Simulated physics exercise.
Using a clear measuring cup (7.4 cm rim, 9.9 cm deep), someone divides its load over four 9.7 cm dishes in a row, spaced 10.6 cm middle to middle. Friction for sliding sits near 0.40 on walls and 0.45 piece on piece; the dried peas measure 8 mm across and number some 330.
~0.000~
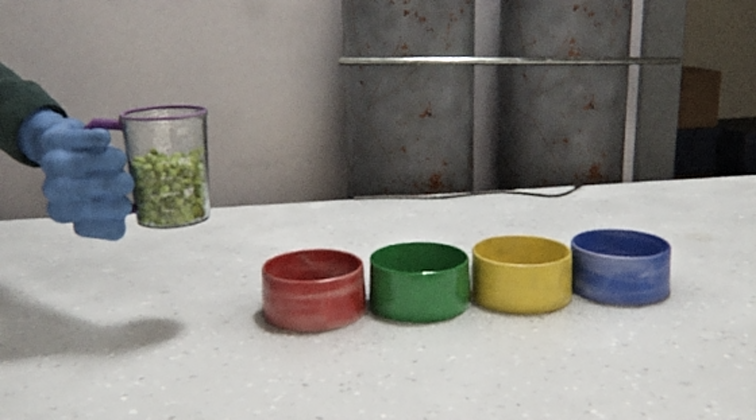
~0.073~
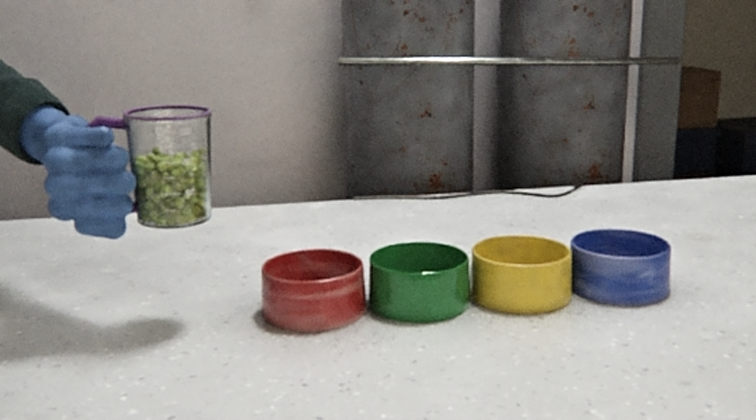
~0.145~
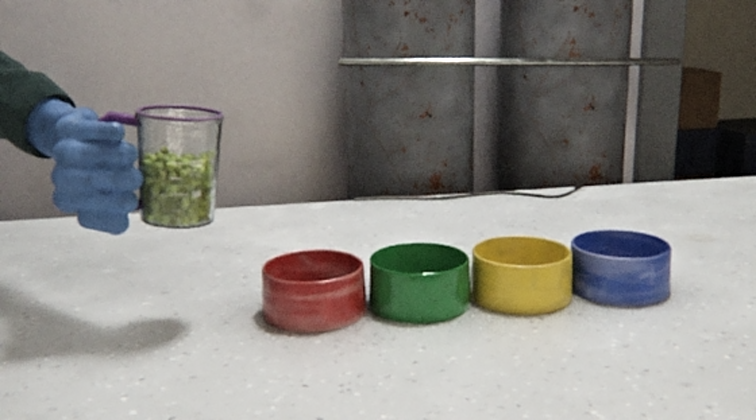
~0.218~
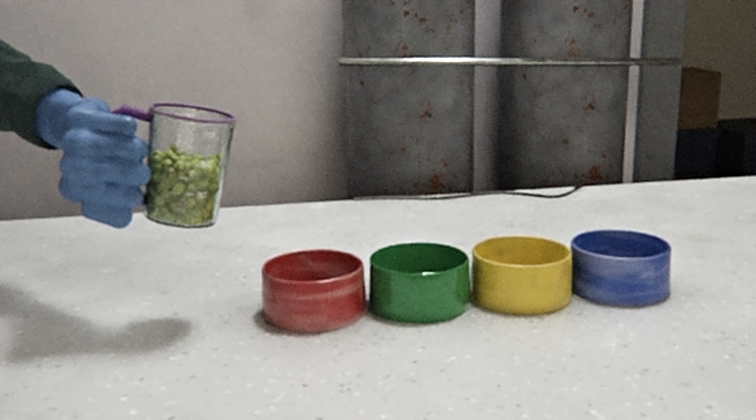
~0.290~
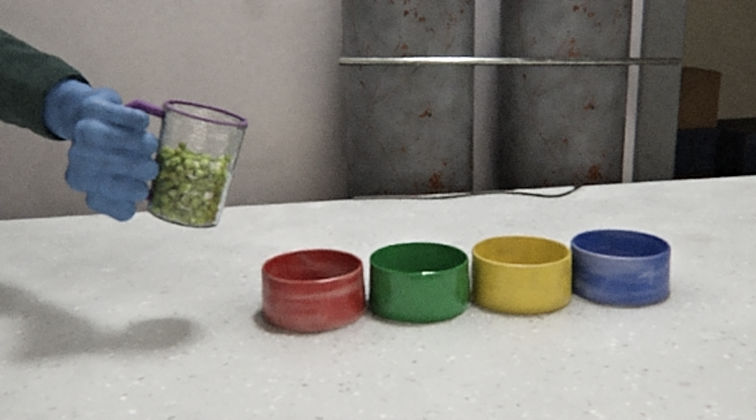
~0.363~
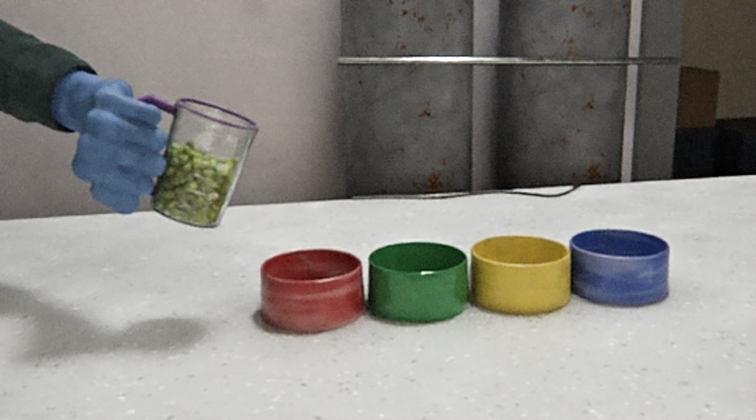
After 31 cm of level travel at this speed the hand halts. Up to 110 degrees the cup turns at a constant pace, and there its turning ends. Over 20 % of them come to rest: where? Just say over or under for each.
In the end red dish: Probably a fifth or fewer of the pieces land there. Blue dish: Probably a fifth or fewer of the pieces land there. Green dish: Probably more than a fifth of the pieces land there. Yellow dish: Probably a fifth or fewer of the pieces land there. Counter: Probably a fifth or fewer of the pieces land there.
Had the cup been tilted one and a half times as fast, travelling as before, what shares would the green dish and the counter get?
Then the green dish would get 80 and the counter 10.
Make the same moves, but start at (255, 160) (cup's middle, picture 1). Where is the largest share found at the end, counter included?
Result - top receiver is yellow.
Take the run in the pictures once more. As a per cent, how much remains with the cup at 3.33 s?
Estimate: Some 0 %.
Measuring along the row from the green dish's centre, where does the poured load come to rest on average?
Near 3 cm, shifted toward increasing x.
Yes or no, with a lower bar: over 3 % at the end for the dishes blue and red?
Blue no; red no.
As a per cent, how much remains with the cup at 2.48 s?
Somewhere near 0 per cent of the load.
After 1.63 s, tilt 110 degrees; cup holds 75 %, green 20 %.
After 2.48 s, tilt 110 degrees; cup holds 0 %, green 80 %, yellow 15 %.
After 3.33 s, tilt 110 degrees; cup holds 0 %, green 80 %, yellow 15 %.
At rest (3.6 s), red 0 %, blue 0 %, green 80 %, yellow 15 %, counter 10 %.
